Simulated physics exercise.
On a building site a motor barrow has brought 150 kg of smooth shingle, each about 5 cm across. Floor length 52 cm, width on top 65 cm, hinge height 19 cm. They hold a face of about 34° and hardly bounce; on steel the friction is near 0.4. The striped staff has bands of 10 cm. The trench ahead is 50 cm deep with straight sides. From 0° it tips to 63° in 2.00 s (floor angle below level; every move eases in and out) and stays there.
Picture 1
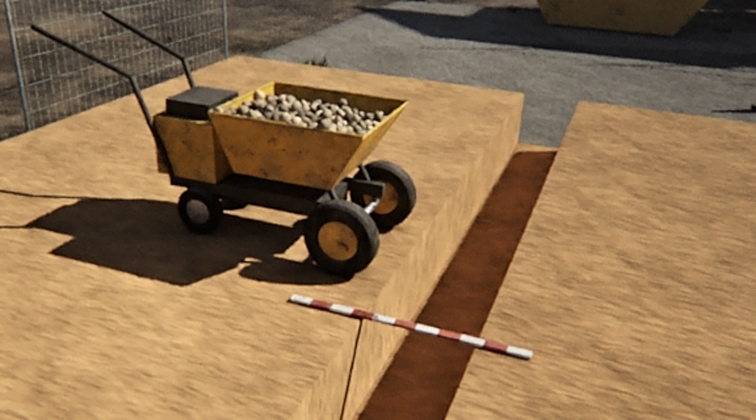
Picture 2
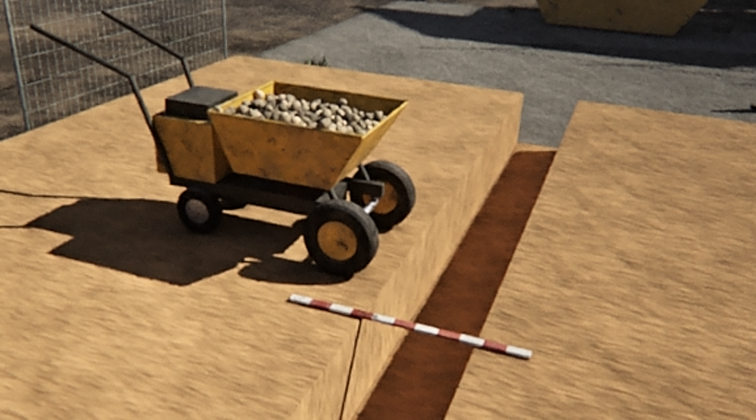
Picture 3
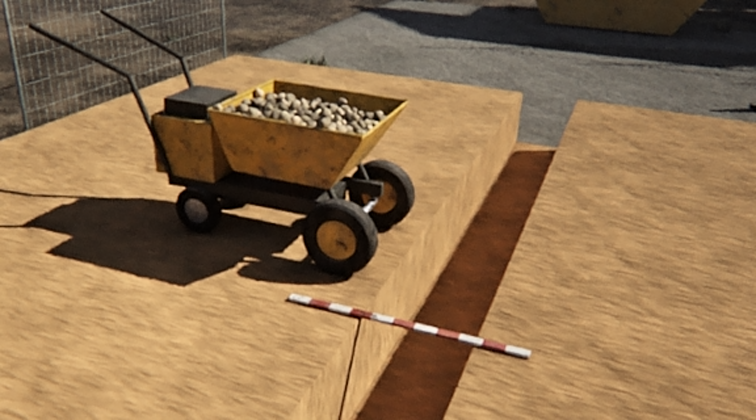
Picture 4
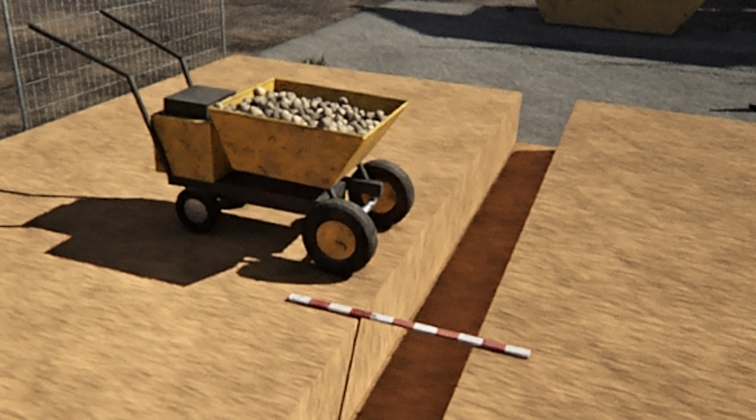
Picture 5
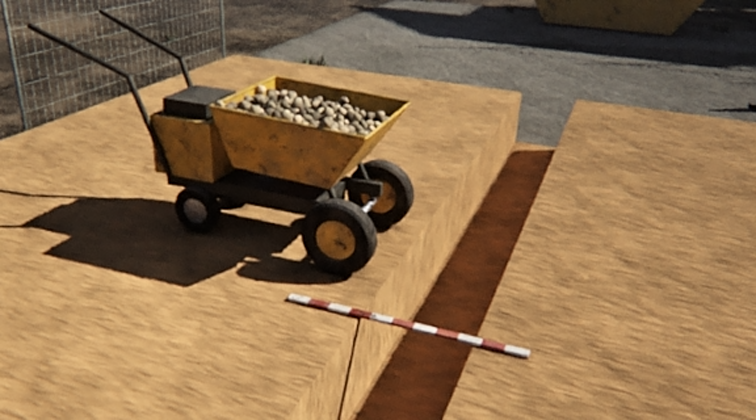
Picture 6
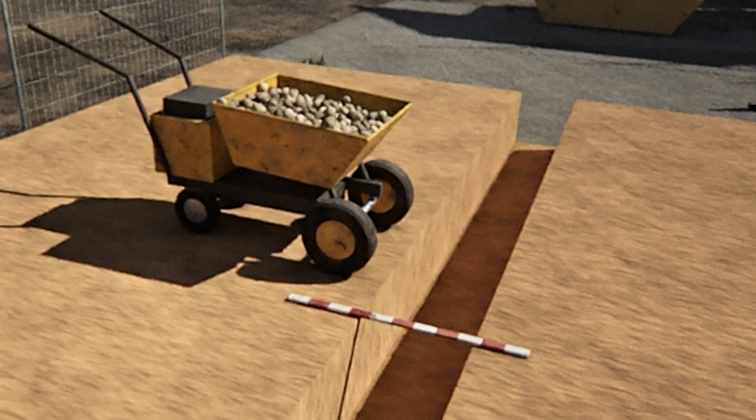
At the start, a yellow motor barrow heaped with smooth stones stands still on sandy ground beside a straight trench, a red-and-white striped staff lying across the gap. Then the skip begins to tilt very slightly, its rear edge rising a little, while the stones keep their heap and the wheels stay put.
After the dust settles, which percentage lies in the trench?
Some 58 per cent of it.
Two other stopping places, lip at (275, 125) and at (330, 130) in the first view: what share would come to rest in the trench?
About 65 and 80 per cent.
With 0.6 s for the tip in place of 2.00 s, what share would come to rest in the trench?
It would be near 35 per cent.
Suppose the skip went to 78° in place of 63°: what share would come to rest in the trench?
In that case some 60 per cent.
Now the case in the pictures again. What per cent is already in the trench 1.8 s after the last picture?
About 20 per cent by then.
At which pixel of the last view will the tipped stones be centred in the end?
Around (473, 343).
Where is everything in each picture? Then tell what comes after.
In the first picture, the skip is at 0°, its lip at (363, 138); the top of the load is at (290, 105).
In the second picture, the skip is at 0°, its lip at (363, 138); the top of the load is at (290, 104).
In the third picture, the skip is at 1°, its lip at (363, 138); the top of the load is at (285, 102).
In the fourth picture, the skip is at 1°, its lip at (364, 138); the top of the load is at (285, 100).
In the fifth picture, the skip is at 3°, its lip at (366, 139); the top of the load is at (283, 98).
The sixth picture shows lip at (368, 140), floor tilted 4°, highest stones at (282, 95).
Then, 1.2 s after the last picture the floor is at 53°, 99 % in the skip, 1 % in the trench; the foremost stones are at (460, 202).
Then, 1.8 s after the last picture the floor is at 63°, 66 % in the skip, 22 % in the trench, 12 % past the trench; the foremost stones are at (565, 281).
Then, 2.2 s after the last picture the floor is at 63°, 46 % in the skip, 35 % in the trench, 20 % past the trench; the foremost stones are at (628, 304).
Then, 4.1 s after the last picture the floor is at 63°, 21 % in the skip, 58 % in the trench, 21 % past the trench; the foremost stones are at (673, 304).
